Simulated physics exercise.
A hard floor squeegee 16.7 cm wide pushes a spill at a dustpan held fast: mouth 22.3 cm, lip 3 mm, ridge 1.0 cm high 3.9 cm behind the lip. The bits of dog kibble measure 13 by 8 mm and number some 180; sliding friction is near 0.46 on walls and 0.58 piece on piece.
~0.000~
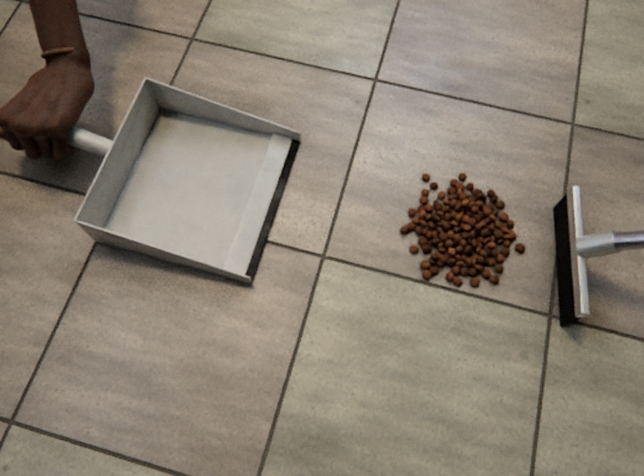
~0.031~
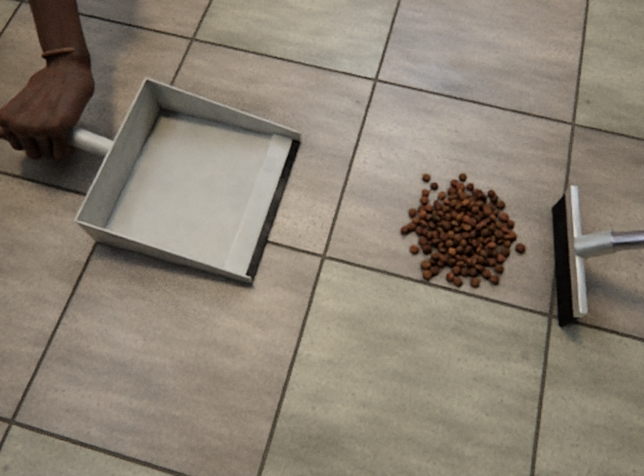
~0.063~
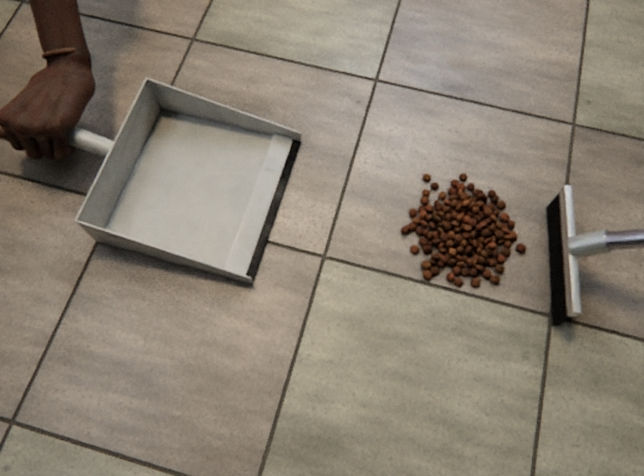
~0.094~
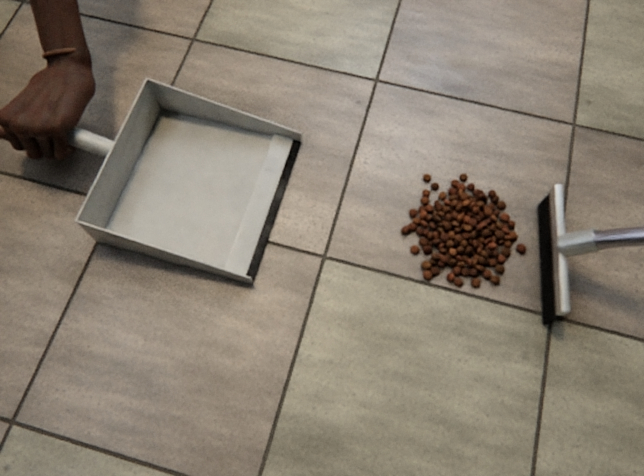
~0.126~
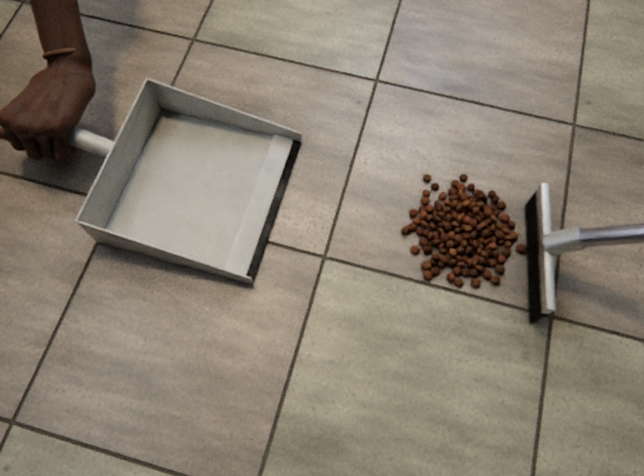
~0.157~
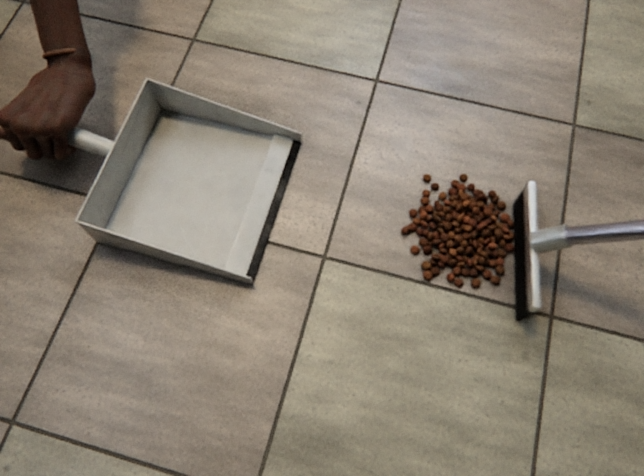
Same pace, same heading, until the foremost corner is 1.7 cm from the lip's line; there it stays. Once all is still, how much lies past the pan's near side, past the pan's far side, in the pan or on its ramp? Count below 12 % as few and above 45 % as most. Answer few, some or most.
Past the pan's near side: Few; past the pan's far side: Few; in the pan or on its ramp: Some.
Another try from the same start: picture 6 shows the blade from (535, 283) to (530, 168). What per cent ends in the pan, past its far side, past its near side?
Pan 0, far 35, near 0.
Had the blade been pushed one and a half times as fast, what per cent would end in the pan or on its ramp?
In that case some 40 per cent.
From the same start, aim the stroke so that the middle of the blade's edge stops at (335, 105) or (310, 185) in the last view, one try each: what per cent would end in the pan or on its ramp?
Some 0 and 30 per cent.
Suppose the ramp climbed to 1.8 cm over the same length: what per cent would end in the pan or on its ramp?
Then about 30 per cent.
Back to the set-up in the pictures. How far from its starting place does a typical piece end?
About 26 cm.
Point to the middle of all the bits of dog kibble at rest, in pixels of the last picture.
At about (283, 207).
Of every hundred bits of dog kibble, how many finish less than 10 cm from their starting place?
Some 15 per cent.
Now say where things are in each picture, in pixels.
The first frame shows blade from (581, 313) to (572, 193), moved 0.0 cm, 0 of the pieces shifted so far; middle of the pieces at (462, 227); pan at (189, 187).
The second frame shows blade from (579, 313) to (571, 193), moved 0.3 cm, 0 of the pieces shifted so far; middle of the pieces at (463, 227).
The third frame shows blade from (573, 312) to (565, 192), moved 1.1 cm, 0 of the pieces shifted so far; middle of the pieces at (463, 227).
The fourth frame shows blade from (562, 311) to (555, 191), moved 2.3 cm, 0 of the pieces shifted so far; middle of the pieces at (463, 227).
The fifth frame shows blade from (547, 309) to (542, 190), moved 4.0 cm, 0 of the pieces shifted so far; middle of the pieces at (464, 228).
The sixth frame shows blade from (533, 307) to (529, 188), moved 5.7 cm, 6 of the pieces shifted so far; middle of the pieces at (464, 228); pan at (191, 187). The blade's pace is about 0.53 m/s, heading 7 degrees towards the viewer's side.
Then, at 0.43 s, middle of the blade 18 cm from the lip; 0 % over the lip, far side 5 %, near side 0 %.
Then, at 0.62 s, middle of the blade 8 cm from the lip; 0 % over the lip, far side 5 %, near side 0 %.
After 0.92 s, middle of the blade 3 cm from the lip; 35 % over the lip, far side 5 %, near side 0 %.
At rest (1.4 s), near side 0 %, far side 5 %, pan 35 %, in front of the lip or behind the blade 55 %.
